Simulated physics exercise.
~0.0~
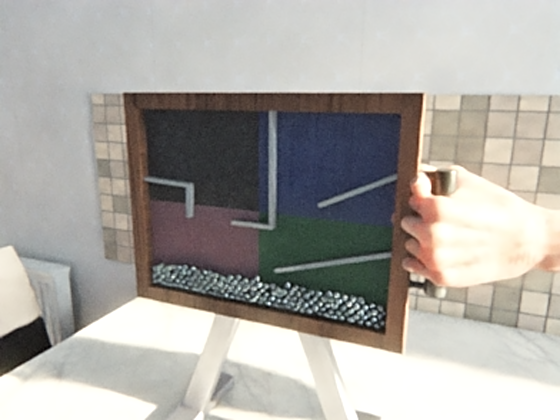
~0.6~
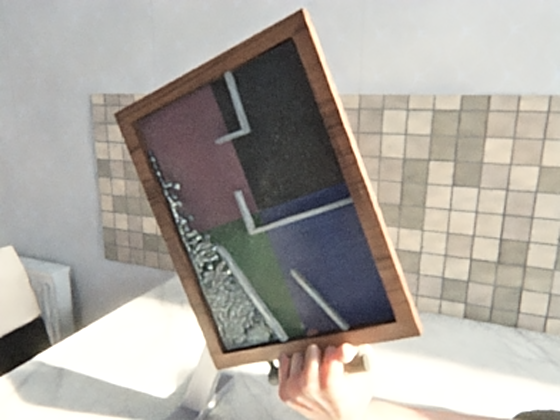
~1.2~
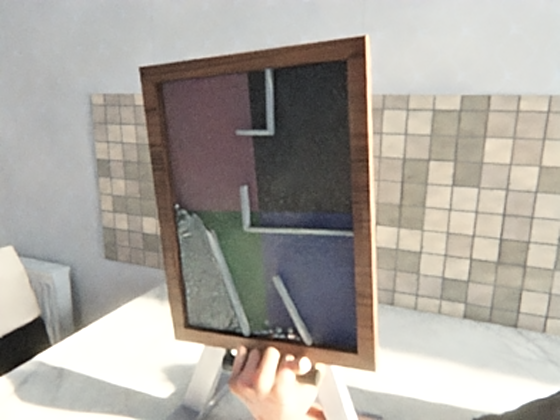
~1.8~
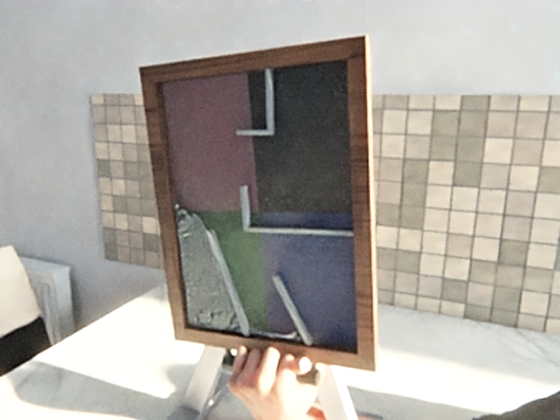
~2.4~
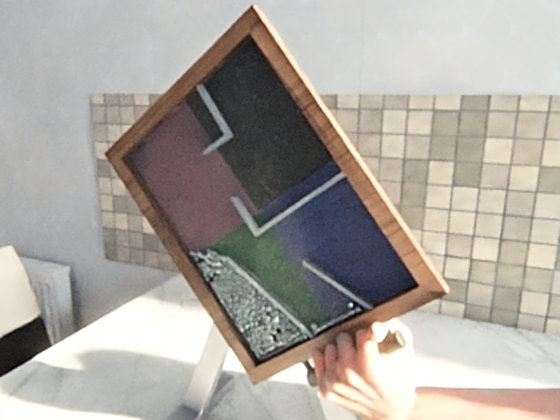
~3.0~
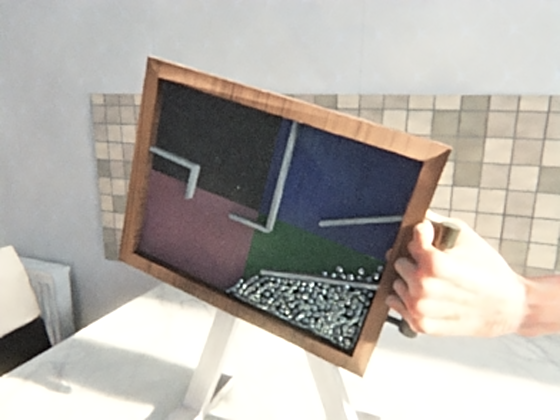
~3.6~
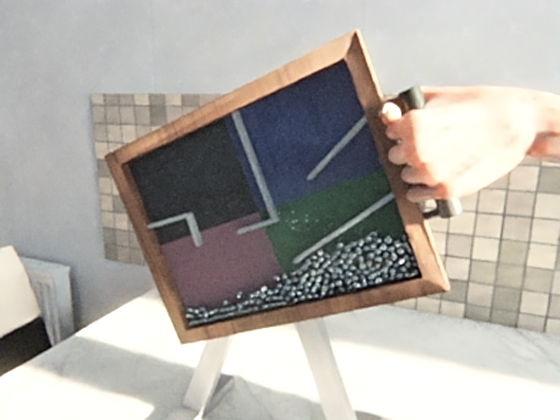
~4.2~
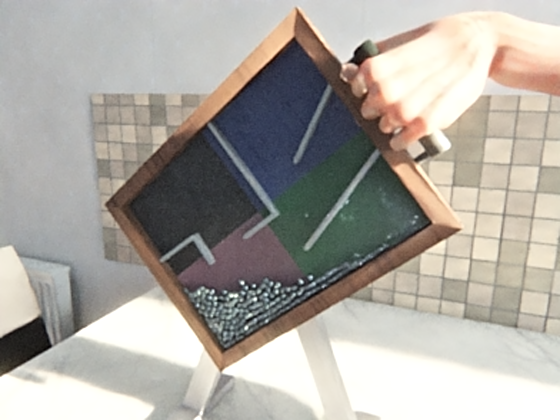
Steel balls sliding inside a wooden frame as a hand turns it clockwise, then back anticlockwise, settling mostly in the pink quarter.
